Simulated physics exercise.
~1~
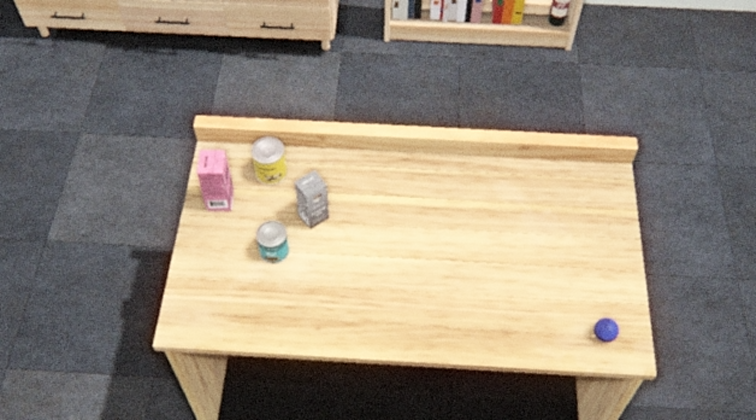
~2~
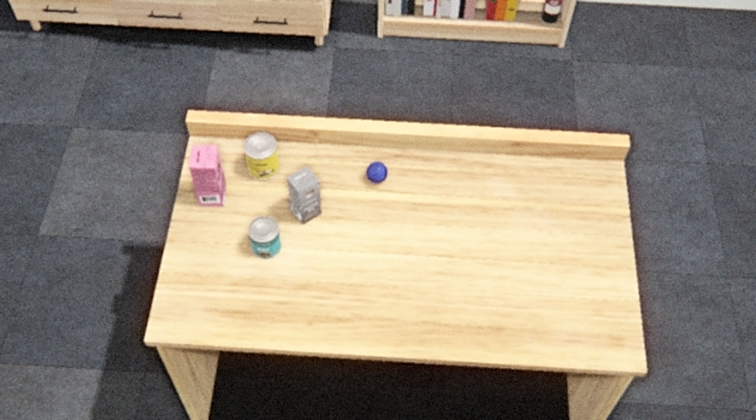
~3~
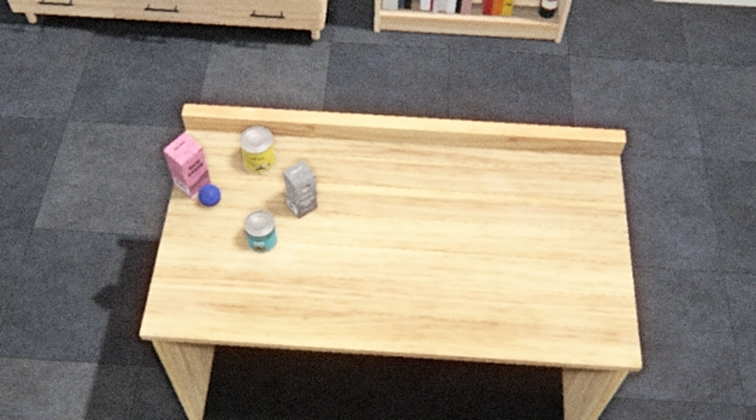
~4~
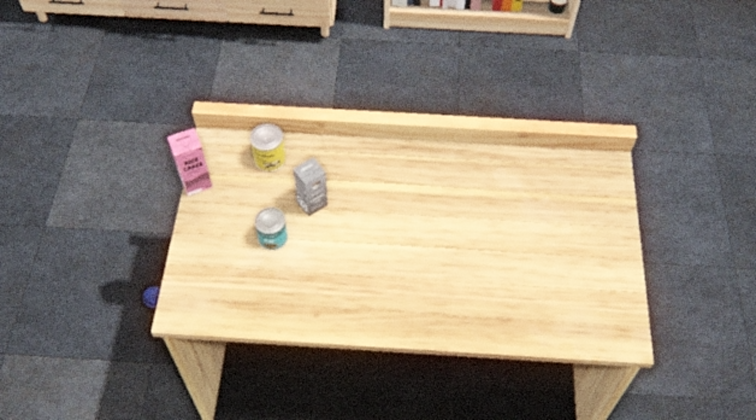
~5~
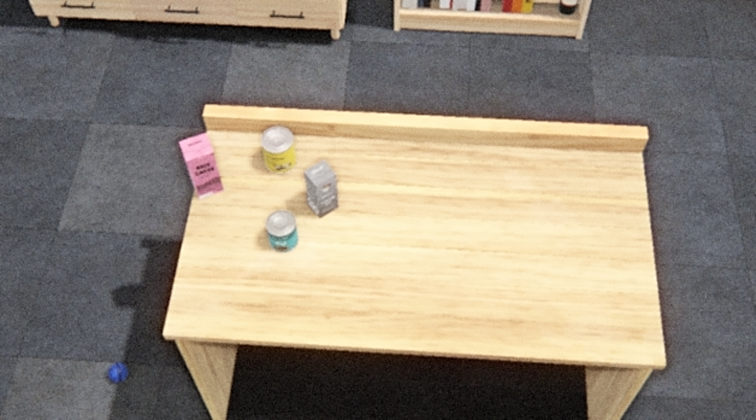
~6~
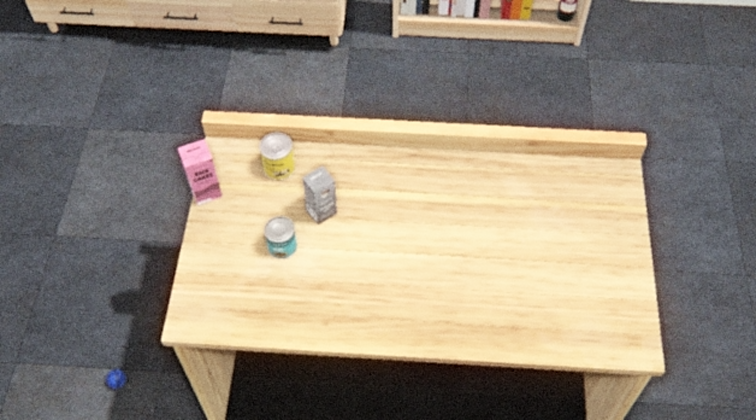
The clip shows a blue ball rolling across a wooden table, passing near the back rail, then reaching a pink carton, which shifts slightly left but stays upright. The ball drops off the left side to the floor, while the grey carton and two tins stay put.
